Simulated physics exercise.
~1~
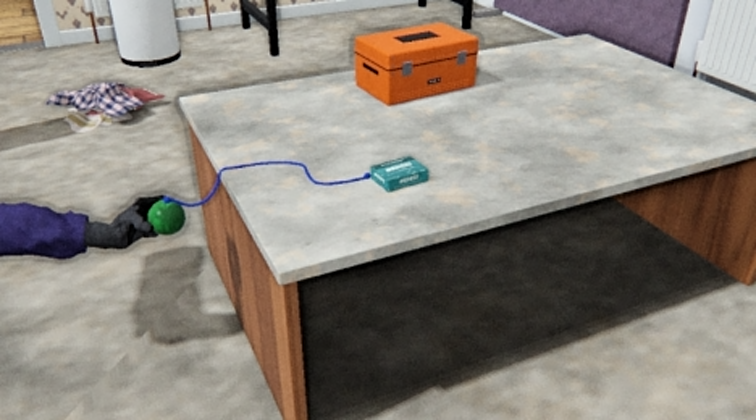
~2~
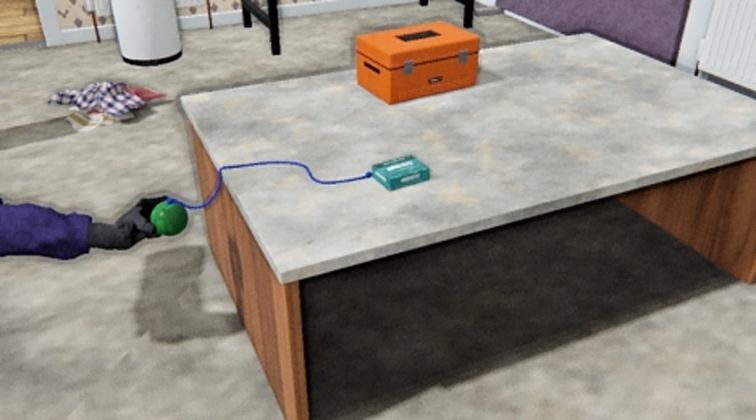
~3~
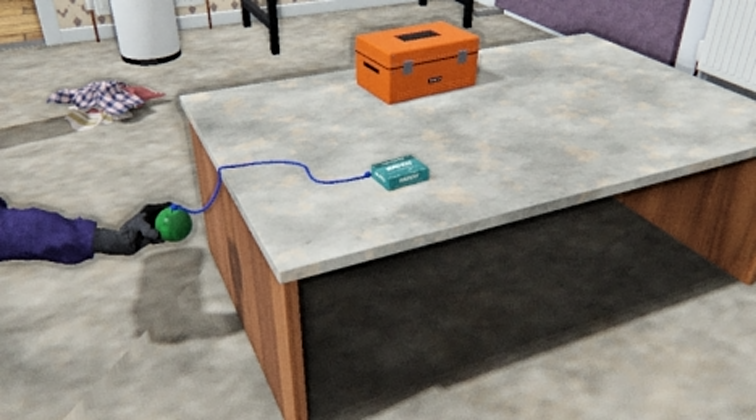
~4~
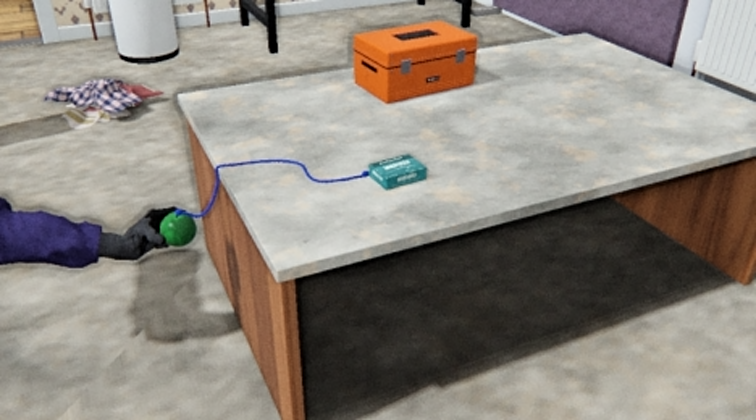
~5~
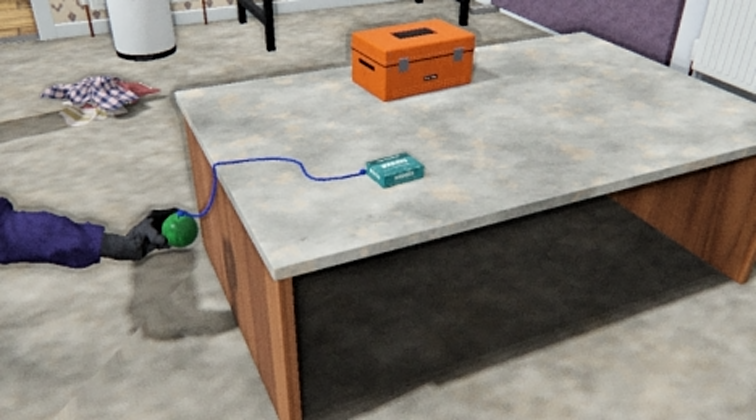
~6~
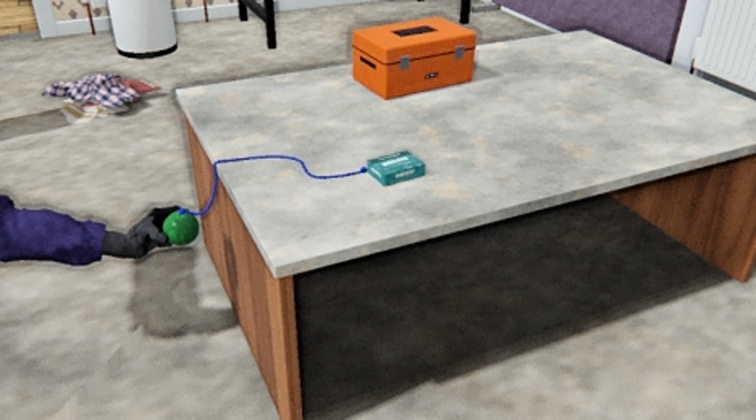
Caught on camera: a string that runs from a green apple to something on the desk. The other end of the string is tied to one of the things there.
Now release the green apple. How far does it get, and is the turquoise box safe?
The green apple goes all the way down; the turquoise box is yanked off.
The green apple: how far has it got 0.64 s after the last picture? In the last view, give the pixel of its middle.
It is somewhere near (218, 334).
Then, 0.40 s on from there, apple on the floor near (208, 333); toolbox in place; box tugged along near (228, 163).
Then, 0.64 s on from there, apple on the floor near (217, 334); toolbox in place; box down on the floor.
In the end, apple on the floor near (229, 334); toolbox in place; box down on the floor. The green apple lands on the floor and the turquoise box follows it down.
